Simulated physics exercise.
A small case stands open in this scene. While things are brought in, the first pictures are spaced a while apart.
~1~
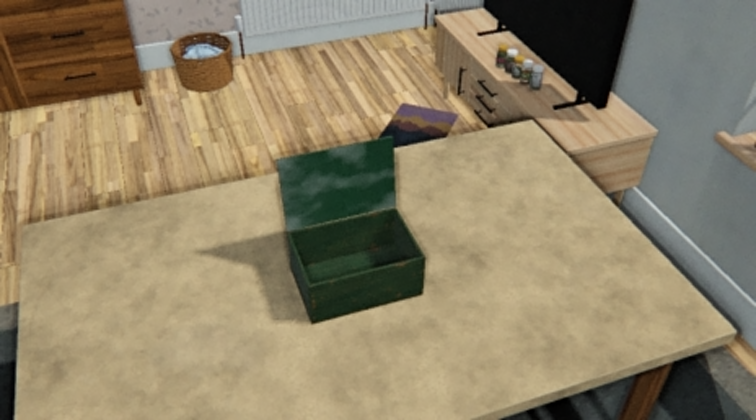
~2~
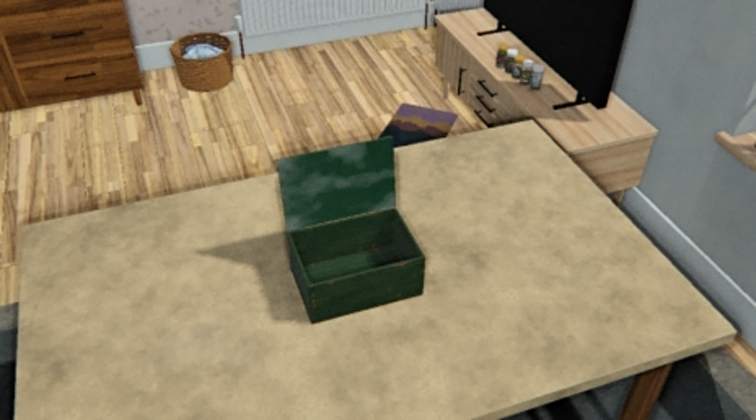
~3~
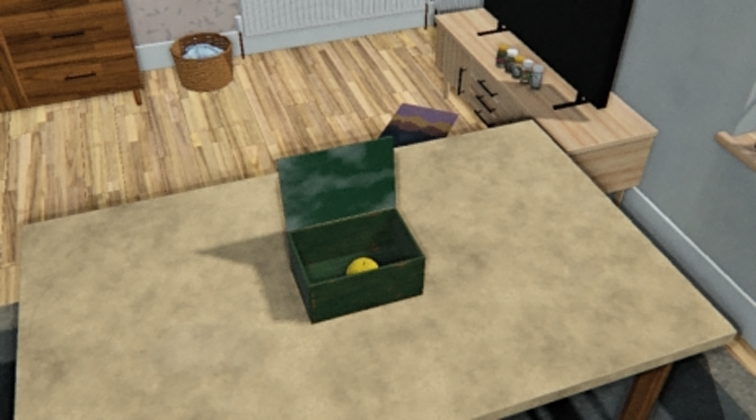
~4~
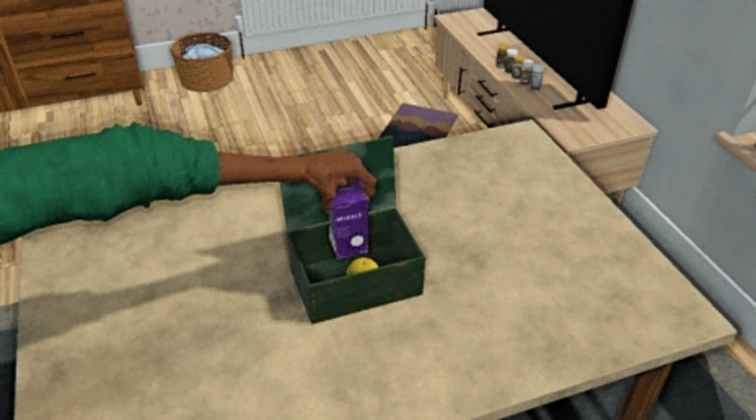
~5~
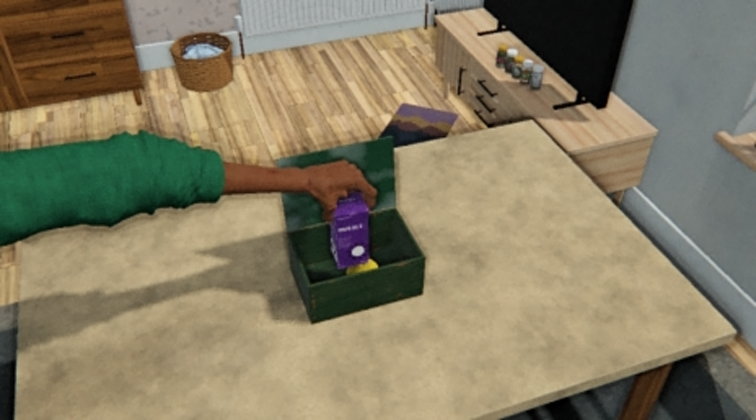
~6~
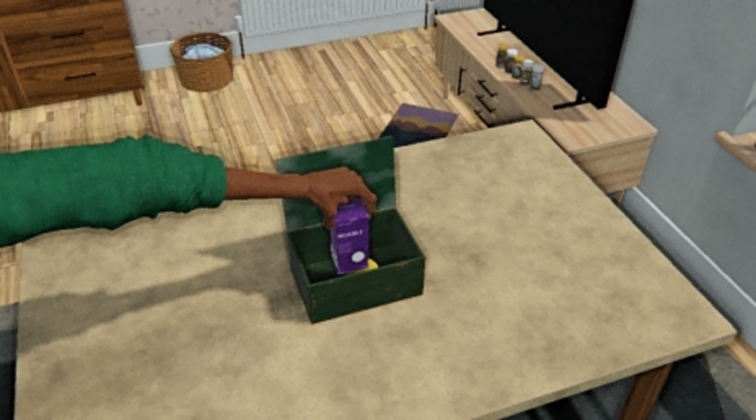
In this clip, an open green box sits empty on a table, then a round yellow object appears inside it. A hand in a green sleeve then lowers a purple carton into the box, partly covering the yellow object.
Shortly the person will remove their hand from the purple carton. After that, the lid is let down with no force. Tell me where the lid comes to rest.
Most likely there will be no gap under the lid.
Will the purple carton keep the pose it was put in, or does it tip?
The purple carton ends up leaning.
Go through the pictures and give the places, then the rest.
The last thing is not in view yet, in the first picture.
The last thing is not in view yet, in the second picture.
The last thing is not in view yet, in the third picture.
Coming down; purple carton (348, 220), in the fourth picture.
Coming down; purple carton (349, 230), in the fifth picture.
In place under the hand; purple carton (349, 236), in the sixth picture.
Then, 0.50 s later than the last frame, purple carton tilted by 62° near (336, 255); yellow apple moved about its own width.
Then, 1.40 s later than the last frame, lid 72° above the rim; purple carton on its side near (341, 279); yellow apple moved about its own width.
Then, 2.10 s later than the last frame, lid 24° above the rim; purple carton on its side near (341, 279); yellow apple moved about its own width.
When it is over, lid shut; lying over in the box, purple carton; moved from the start, yellow apple. End places, in pixels of the last picture, purple carton near (341, 279).
